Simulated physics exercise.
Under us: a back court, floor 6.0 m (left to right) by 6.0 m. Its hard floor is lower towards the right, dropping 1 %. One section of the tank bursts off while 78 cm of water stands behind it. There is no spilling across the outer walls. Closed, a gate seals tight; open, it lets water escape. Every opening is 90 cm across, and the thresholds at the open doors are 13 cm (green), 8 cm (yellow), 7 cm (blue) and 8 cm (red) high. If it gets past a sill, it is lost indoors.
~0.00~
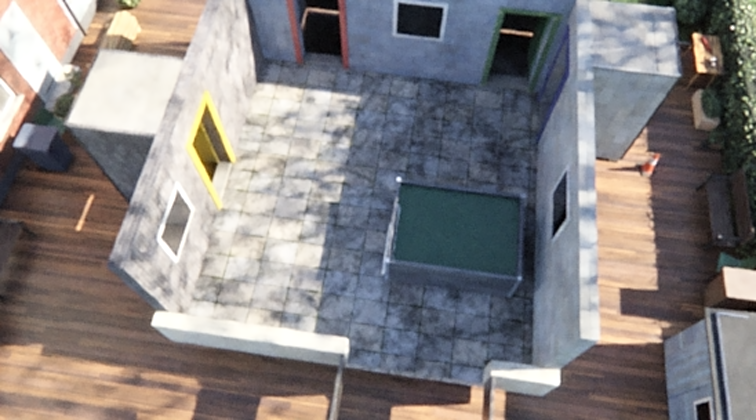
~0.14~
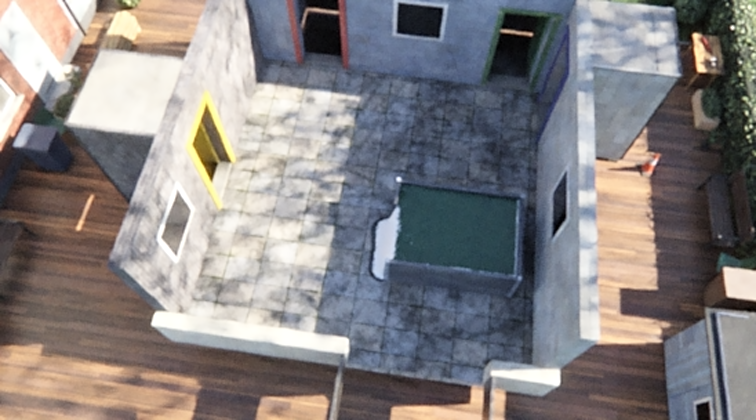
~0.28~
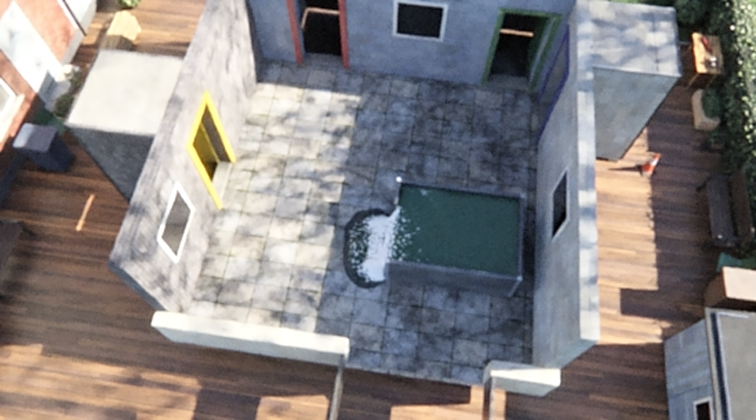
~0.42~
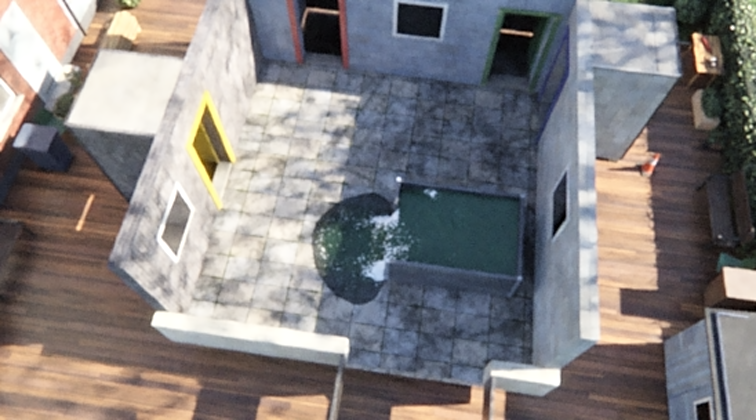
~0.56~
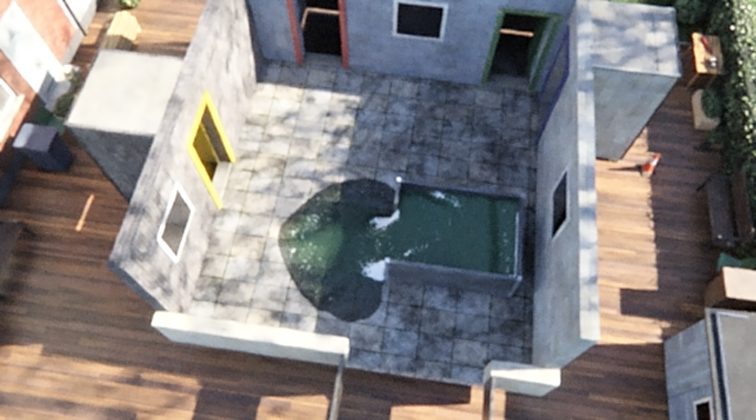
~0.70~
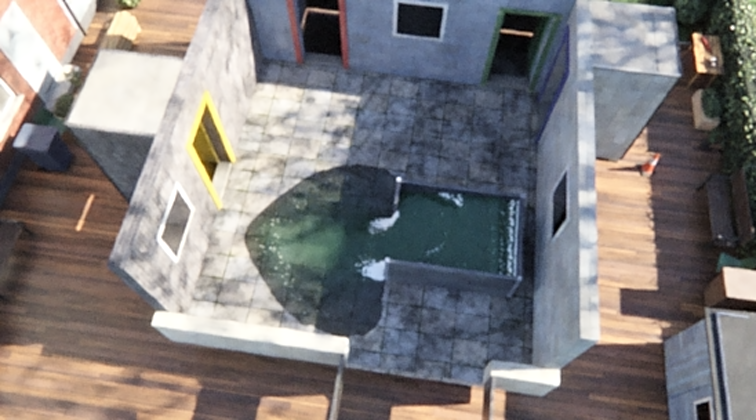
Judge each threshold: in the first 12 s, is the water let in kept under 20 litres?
Verdicts: Green door, kept under; yellow door, not kept under; blue door, not kept under; red door, not kept under.
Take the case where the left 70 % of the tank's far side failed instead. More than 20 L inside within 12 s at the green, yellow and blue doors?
Green beyond, yellow short, blue beyond.
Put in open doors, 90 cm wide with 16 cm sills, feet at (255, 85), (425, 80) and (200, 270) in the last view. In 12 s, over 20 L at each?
Less, less, more.
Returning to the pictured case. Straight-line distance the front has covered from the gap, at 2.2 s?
I'd put it close to 4.8 m.
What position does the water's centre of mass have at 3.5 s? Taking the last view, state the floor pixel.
The water's centre is around (337, 232).
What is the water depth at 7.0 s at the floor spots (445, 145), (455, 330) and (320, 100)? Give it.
Reading - approx. 3 / 2 / 12 cm.
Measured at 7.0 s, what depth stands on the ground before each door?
In centimetres, the green door has 3, the yellow door 7, the blue door 14 and the red door 15.
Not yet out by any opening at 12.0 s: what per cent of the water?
Around 80 per cent of the water.
After 1.4 s water covers 35 % of the floor and is deepest (40 cm) near (385, 254); green door not reached, yellow door 16 cm at the sill, 9 L in, blue door not reached, red door not reached.
After 2.2 s water covers 40 % of the floor and is deepest (42 cm) near (200, 275); green door not reached, yellow door 24 cm at the sill, 68 L in, blue door not reached, red door not reached.
After 3.5 s water covers 45 % of the floor and is deepest (22 cm) near (282, 268); green door not reached, yellow door 17 cm at the sill, 148 L in, blue door not reached, red door 8 cm at the sill, 0 L in.
After 7.0 s water covers 85 % of the floor and is deepest (16 cm) near (337, 69); green door 3 cm at the sill, 0 L in, yellow door 7 cm at the sill, 184 L in, blue door 14 cm at the sill, 3 L in, red door 15 cm at the sill, 58 L in.
After 12.0 s water covers 100 % of the floor and is deepest (13 cm) near (530, 354); green door 9 cm at the sill, 0 L in, yellow door 5 cm at the sill, 184 L in, blue door 13 cm at the sill, 75 L in, red door 5 cm at the sill, 82 L in.
